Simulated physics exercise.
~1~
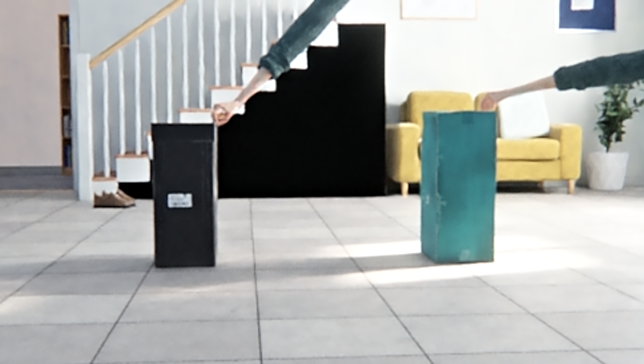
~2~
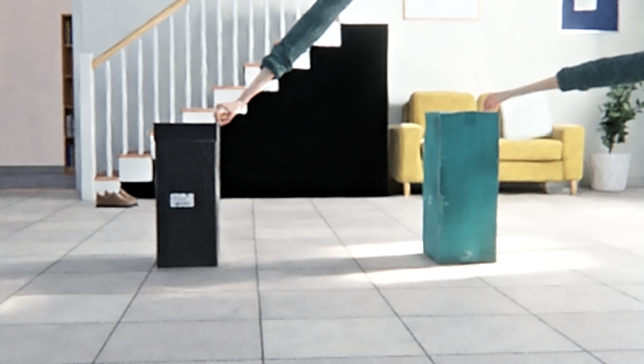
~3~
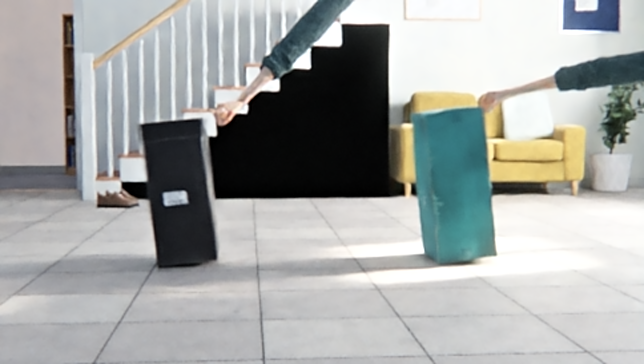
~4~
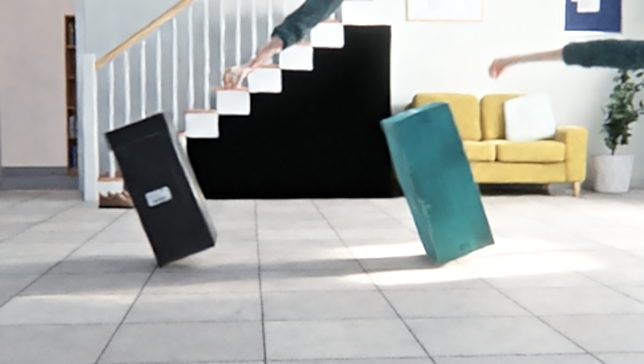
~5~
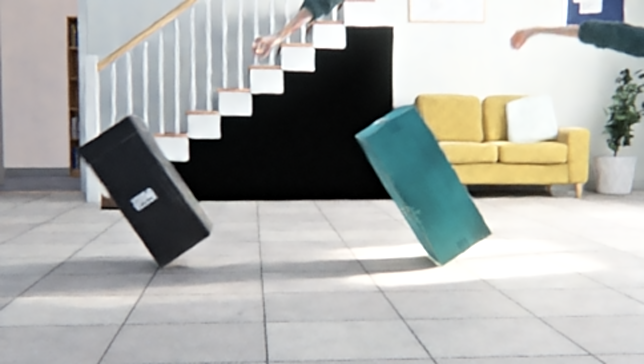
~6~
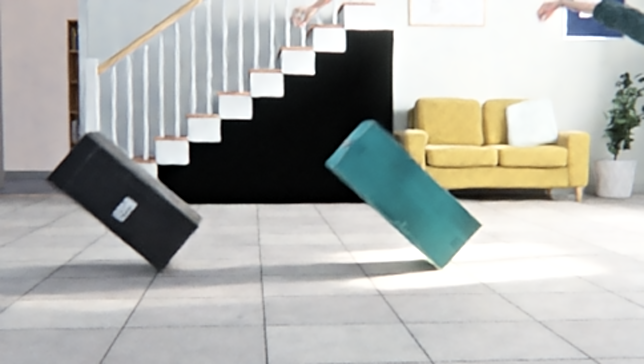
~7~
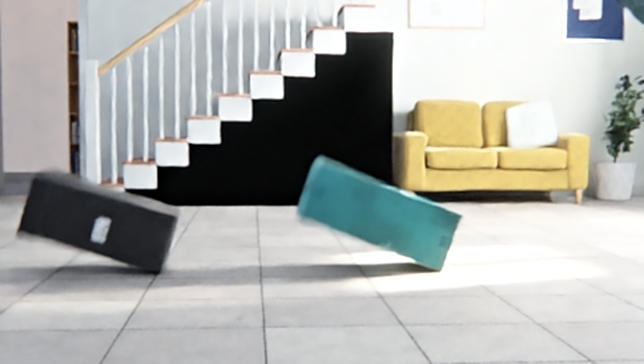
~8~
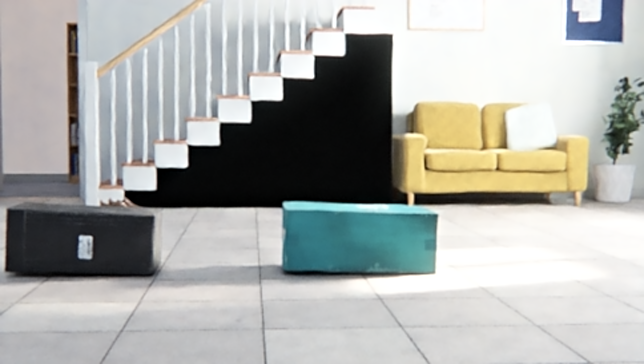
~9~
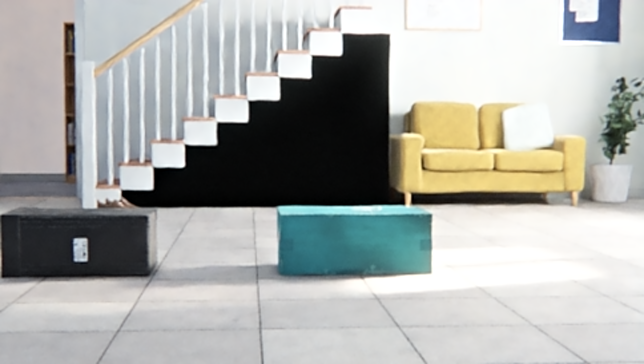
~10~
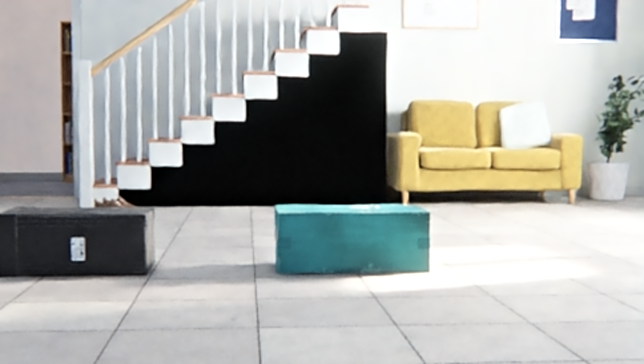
To begin with, a black tote and a turquoise parcel, both tall and box-shaped, stand upright on a tiled floor before a staircase and a yellow sofa, with a hand at the top of each. The hands tip them to the left, then let go and draw back out of view. Both keep leaning further left, pivoting on their lower edges, with the black tote slightly ahead. They drop past the slant almost together and land on their sides. Finally, both lie flat and still on the floor.
